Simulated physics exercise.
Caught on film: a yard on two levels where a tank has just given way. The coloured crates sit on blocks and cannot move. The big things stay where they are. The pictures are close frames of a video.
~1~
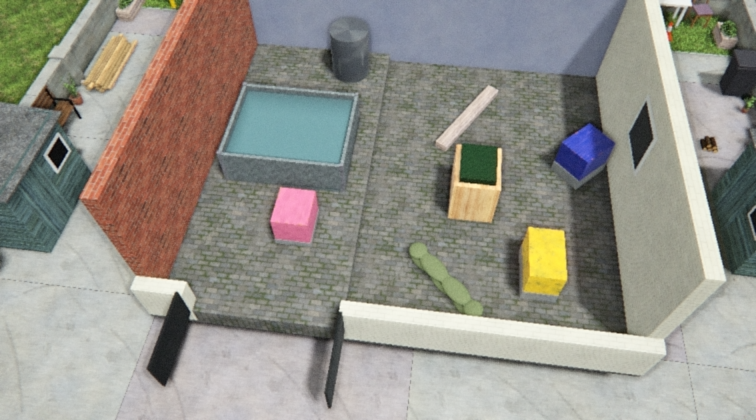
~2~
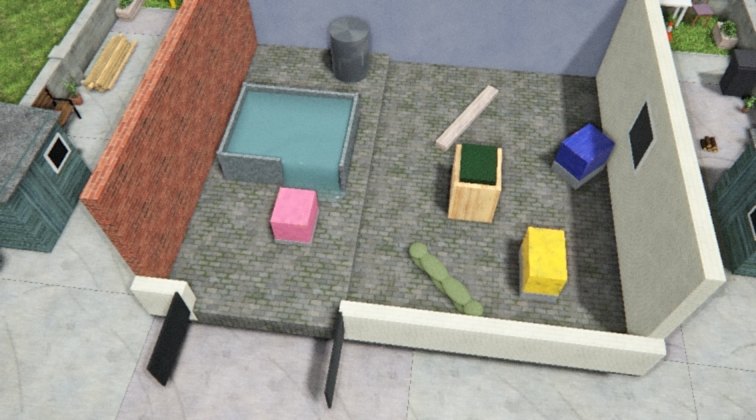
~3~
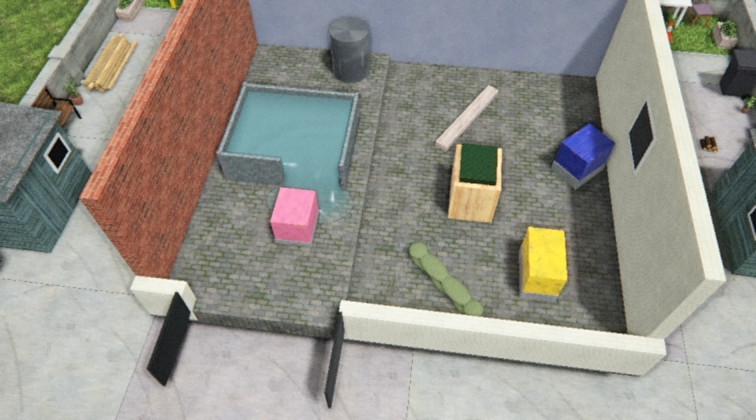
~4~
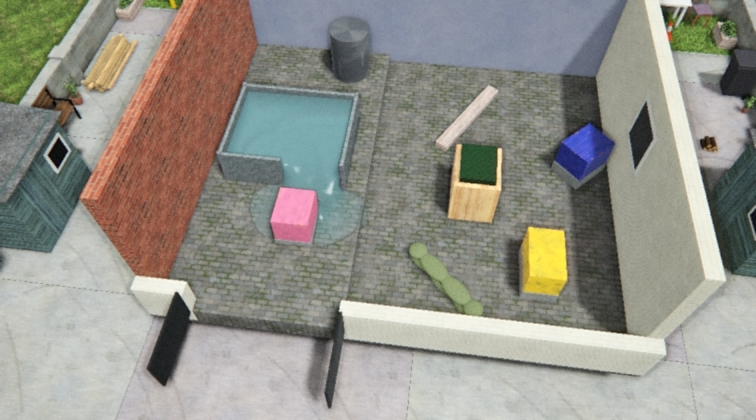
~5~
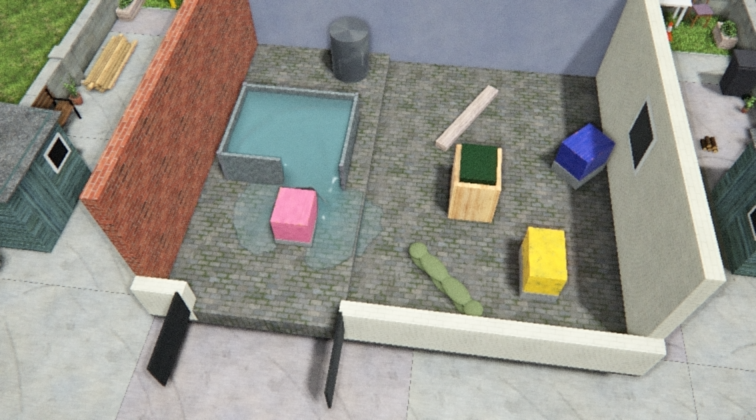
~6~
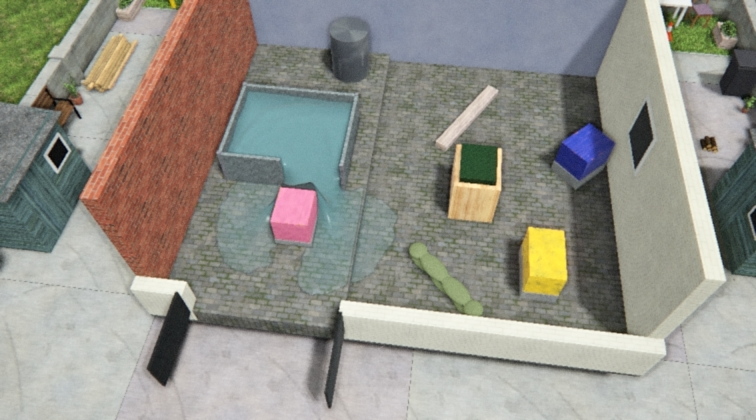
Water pours through a gap in the front wall of a grey tank and spreads in a thin sheet around a pink block, across the paving toward the viewer. The walled yard is seen from high above, with red brick at left and a grey bin behind the tank. To the right sit a plank, a green-topped wooden box, blue and yellow blocks and a low hedge, all motionless under a steady camera.
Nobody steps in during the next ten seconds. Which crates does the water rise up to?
The pink crate is soaked; the yellow crate keeps dry; the blue crate keeps dry.
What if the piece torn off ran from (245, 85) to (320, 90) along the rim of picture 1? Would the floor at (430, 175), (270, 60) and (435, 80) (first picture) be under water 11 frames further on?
In that order: No water, under water, wet.
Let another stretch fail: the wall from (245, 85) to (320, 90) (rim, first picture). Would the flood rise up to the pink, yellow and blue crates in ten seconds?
The pink one keeps dry, the yellow one stays dry, the blue one remains dry.
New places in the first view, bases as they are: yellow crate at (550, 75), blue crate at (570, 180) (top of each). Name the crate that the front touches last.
The one in yellow.
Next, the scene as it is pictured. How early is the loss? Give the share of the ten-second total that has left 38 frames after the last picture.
Close to 65 %.
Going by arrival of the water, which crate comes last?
The blue one.
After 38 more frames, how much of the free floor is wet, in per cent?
Roughly 55 per cent.
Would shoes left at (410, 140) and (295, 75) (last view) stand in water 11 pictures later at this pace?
One after the other: No water, not flooded.
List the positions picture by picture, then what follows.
In the first frame, still water in the water tank at (291, 126).
In the second frame, the front is at a hidden place, out from the gap at (313, 178).
In the third frame, the front is at a hidden place, out from the gap at (313, 179).
In the fourth frame, the front is at (261, 228), out from the gap at (313, 180).
In the fifth frame, water pours out at (313, 180) and has run to (334, 262).
In the sixth frame, the front is at (322, 289), out from the gap at (313, 180).
A moment on, water covers 20 % of the floor; the pink crate water round its plinth, the yellow crate not reached, the blue crate not reached.
Next, water covers 30 % of the floor; the pink crate water round its plinth, the yellow crate water round its plinth, the blue crate not reached.
Then, water covers 45 % of the floor; the pink crate water round its plinth, the yellow crate water round its plinth, the blue crate water round its plinth.
Later, water covers 55 % of the floor; the pink crate water round its plinth, the yellow crate water round its plinth, the blue crate water round its plinth.
In the end, water covers 80 % of the floor; the pink crate was topped, the yellow crate stayed above the water, the blue crate stayed above the water.
